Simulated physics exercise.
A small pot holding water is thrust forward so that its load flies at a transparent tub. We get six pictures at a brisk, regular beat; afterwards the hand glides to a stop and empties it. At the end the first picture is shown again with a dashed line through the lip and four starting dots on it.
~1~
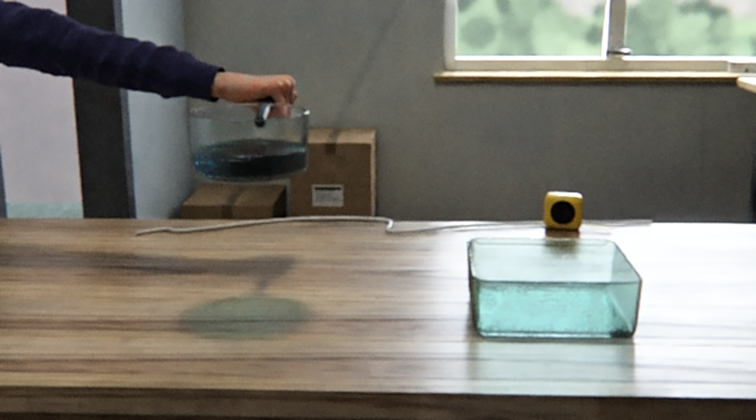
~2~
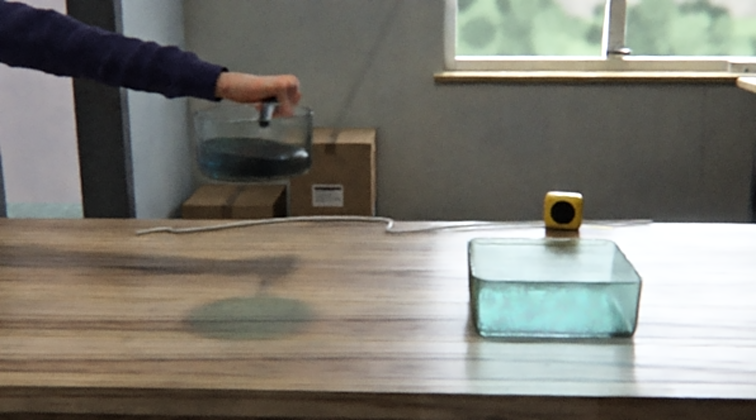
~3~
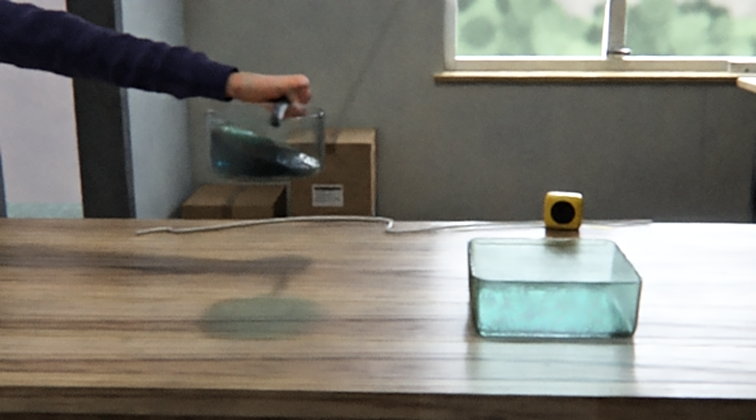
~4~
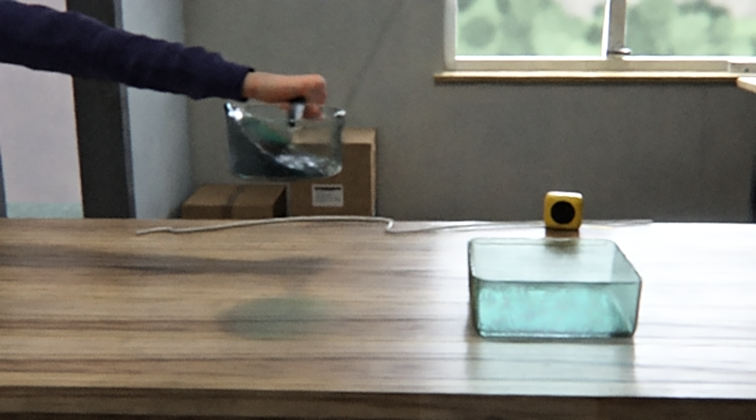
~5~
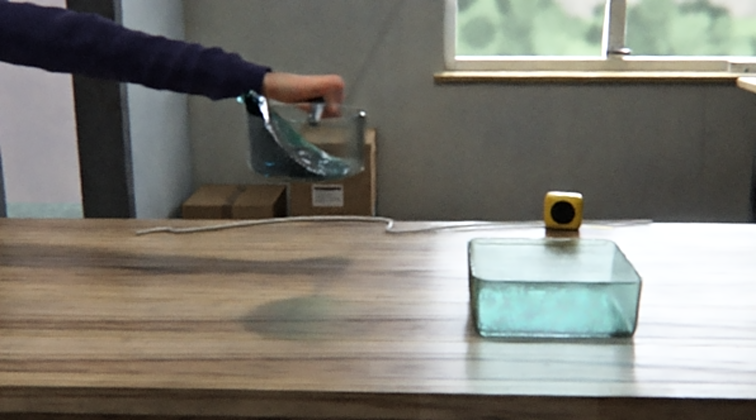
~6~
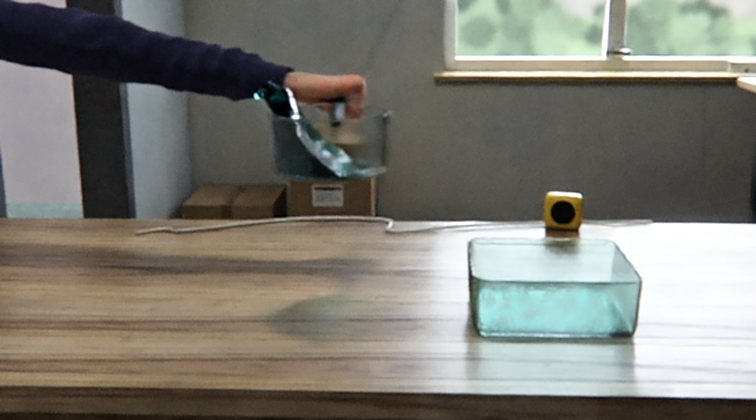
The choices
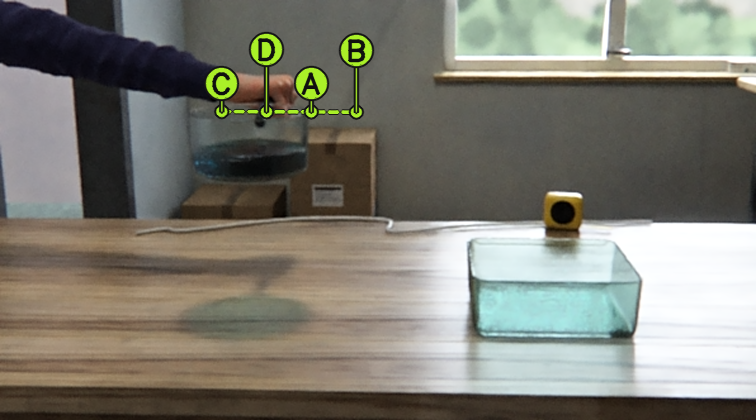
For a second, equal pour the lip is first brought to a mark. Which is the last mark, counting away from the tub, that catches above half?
That is dot B.
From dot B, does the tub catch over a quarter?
Yes.
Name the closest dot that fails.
The answer is A.
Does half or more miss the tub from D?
Yes.
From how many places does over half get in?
One of the four.
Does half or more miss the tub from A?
Yes, it does.
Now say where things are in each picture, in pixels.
Upright, lip at (306, 111); tub from (473, 333) to (636, 335); nothing has left yet, in the first picture.
Upright, lip at (310, 111); nothing has left yet, in the second picture.
Upright, lip at (322, 112); nothing has left yet, in the third picture.
Upright, lip at (341, 112); water is over the rim, down to (236, 111), in the fourth picture.
Upright, lip at (363, 112); water is over the rim, down to (259, 111), in the fifth picture.
Upright, lip at (387, 112); water is over the rim, down to (282, 111), in the sixth picture.
On the marked copy, A at (311, 111); B at (356, 112); C at (221, 111); D at (266, 111).
With A, about 38 % lands in the tub, 56 % falls short and 7 % goes beside or beyond.
With B, about 72 % lands in the tub, 11 % falls short and 17 % goes beside or beyond.
With C, about 16 % lands in the tub, 81 % falls short.
With D, about 25 % lands in the tub, 70 % falls short and 4 % goes beside or beyond.
